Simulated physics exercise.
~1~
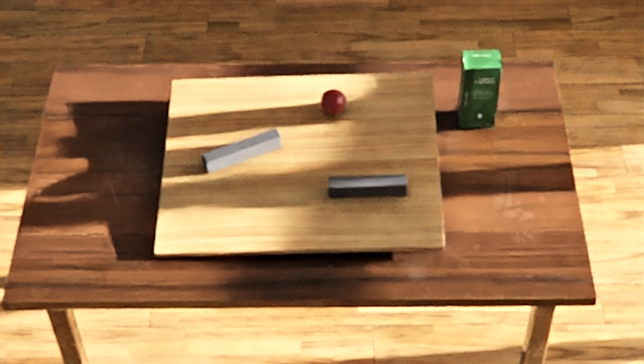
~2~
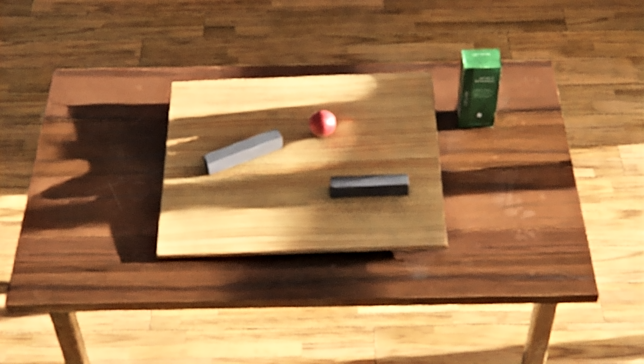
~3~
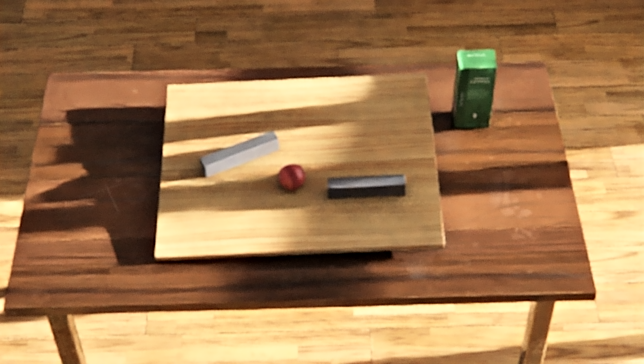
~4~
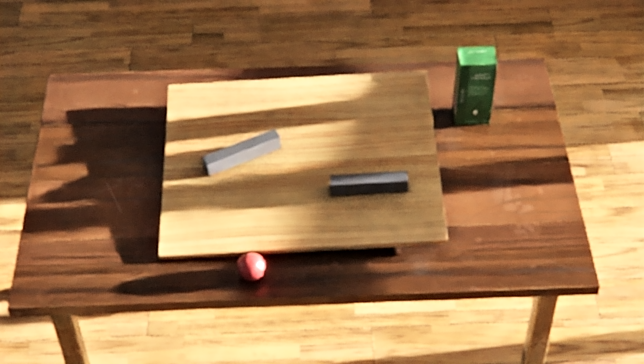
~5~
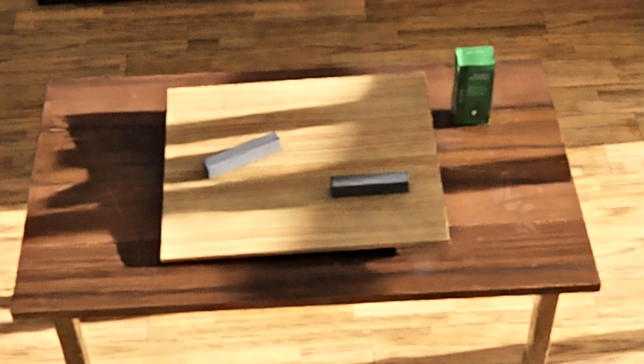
At first, a red apple sits near the far side of a pale wooden board on a brown table, with two grey blocks on the board and a green carton standing to the right. The apple rolls towards the viewer and slightly left. It continues down the board, passing through the gap between the two blocks. Then it leaves the board over the near edge and appears at the front of the table, still heading left. By the end, the apple is out of sight, while the blocks and carton remain in place.
